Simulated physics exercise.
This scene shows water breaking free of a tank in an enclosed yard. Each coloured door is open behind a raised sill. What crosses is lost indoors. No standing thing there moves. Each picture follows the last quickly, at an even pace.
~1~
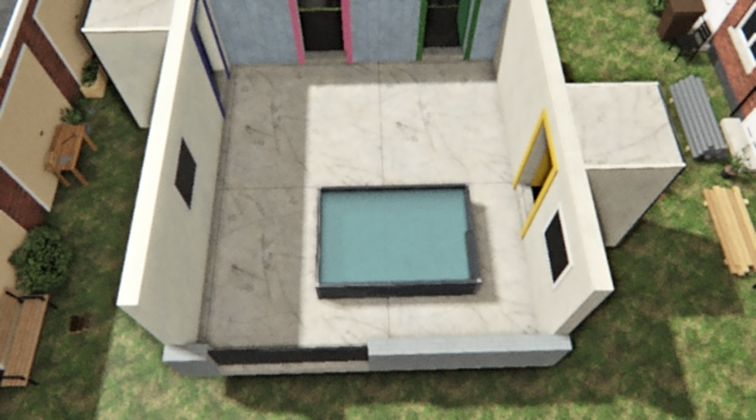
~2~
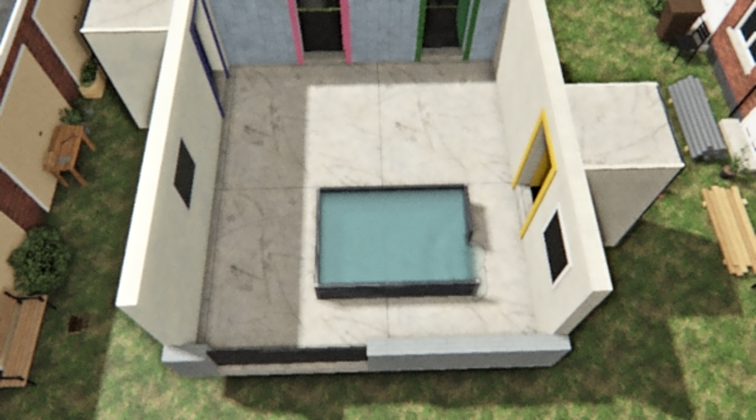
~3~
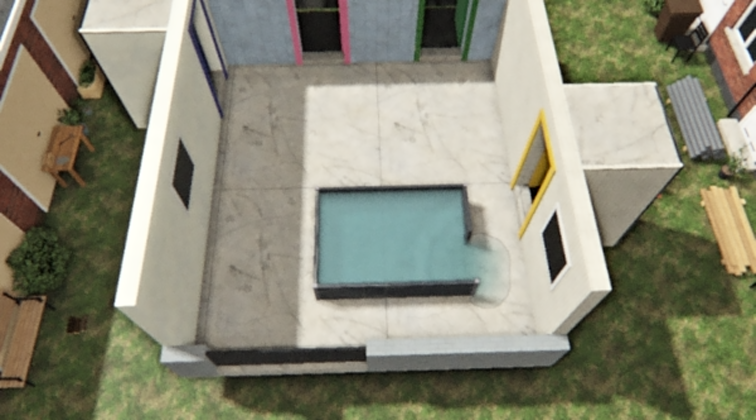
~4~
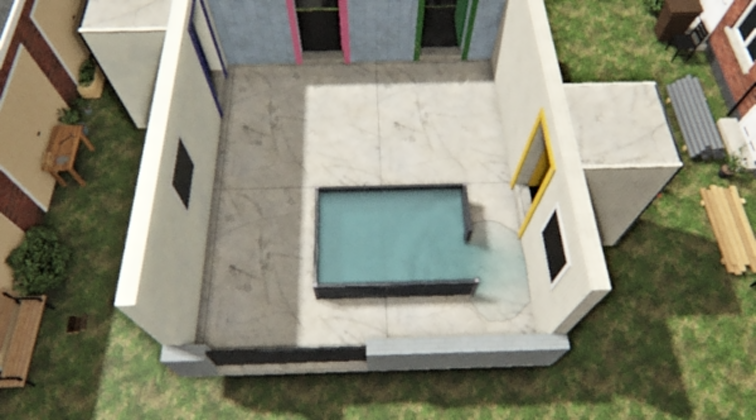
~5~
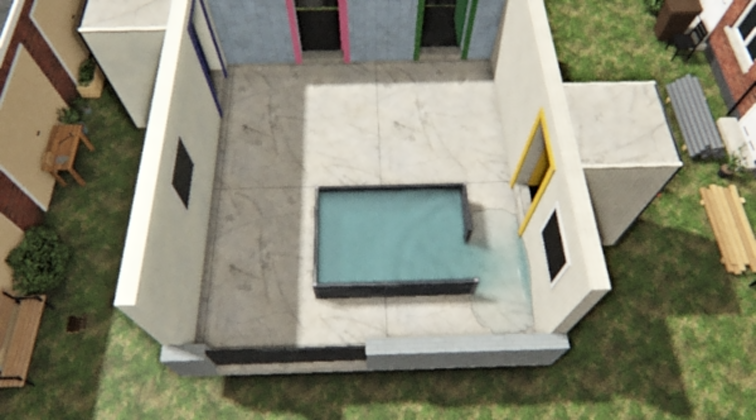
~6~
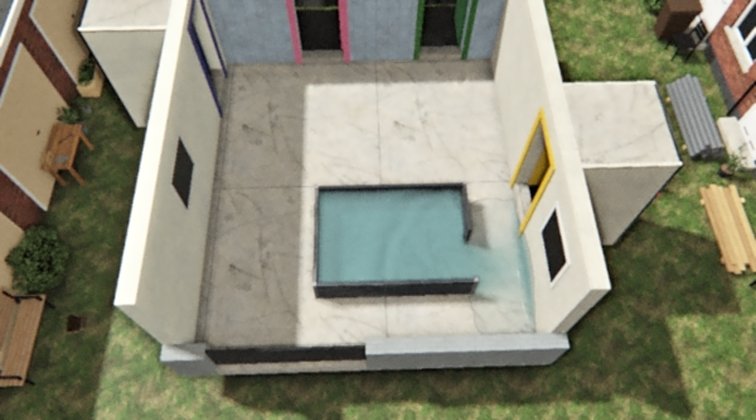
We see a dark-walled tank of still water in a pale, walled yard with coloured doorways; a gap opens on its right side, and water pours out and spreads across the floor to the right-hand wall.
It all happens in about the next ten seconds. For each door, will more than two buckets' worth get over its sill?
One by one: The blue door is going to stay inside the allowance. The yellow door is going to stay inside the allowance. The green door is going to stay inside the allowance. The pink door is going to stay inside the allowance.
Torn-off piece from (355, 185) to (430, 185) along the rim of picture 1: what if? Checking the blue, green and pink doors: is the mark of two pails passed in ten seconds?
In that case the blue door undershoots, while the green door overshoots and the pink door overshoots.
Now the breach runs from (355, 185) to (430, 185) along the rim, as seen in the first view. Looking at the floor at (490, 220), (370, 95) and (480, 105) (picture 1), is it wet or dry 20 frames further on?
One by one: Unsoaked; waterlogged; waterlogged.
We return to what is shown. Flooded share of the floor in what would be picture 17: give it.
Share estimate: About 25 per cent.
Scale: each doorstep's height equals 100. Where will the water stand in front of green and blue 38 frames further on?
In turn 80 and 10 per cent.
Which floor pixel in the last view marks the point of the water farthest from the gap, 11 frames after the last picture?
Estimated pixel: (496, 93).
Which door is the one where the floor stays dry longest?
My answer: The blue-painted one.
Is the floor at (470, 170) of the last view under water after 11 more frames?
That spot would be soaked.
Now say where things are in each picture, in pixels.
In the first frame, still water in the tank at (395, 235).
In the second frame, the front is at (478, 295), out from the gap at (469, 265).
In the third frame, water pours out at (468, 266) and has run to (502, 295).
In the fourth frame, water pours out at (468, 265) and has run to (521, 242).
In the fifth frame, water pours out at (468, 264) and has run to (533, 317).
In the sixth frame, the front is at a hidden place, out from the gap at (468, 264).
A moment on, water covers 10 % of the floor; the blue door not reached, the yellow door wet at the sill, nothing in, the green door not reached, the pink door not reached.
Next, water covers 25 % of the floor; the blue door not reached, the yellow door wet at the sill, nothing in, the green door not reached, the pink door not reached.
Then, water covers 50 % of the floor; the blue door not reached, the yellow door wet at the sill, nothing in, the green door wet at the sill, nothing in, the pink door not reached.
Later, water covers 80 % of the floor; the blue door not reached, the yellow door wet at the sill, nothing in, the green door wet at the sill, nothing in, the pink door wet at the sill, nothing in.
In the end, water covers 95 % of the floor; the blue door wet at the sill, nothing in, the yellow door wet at the sill, nothing in, the green door under two buckets in, the pink door wet at the sill, nothing in.
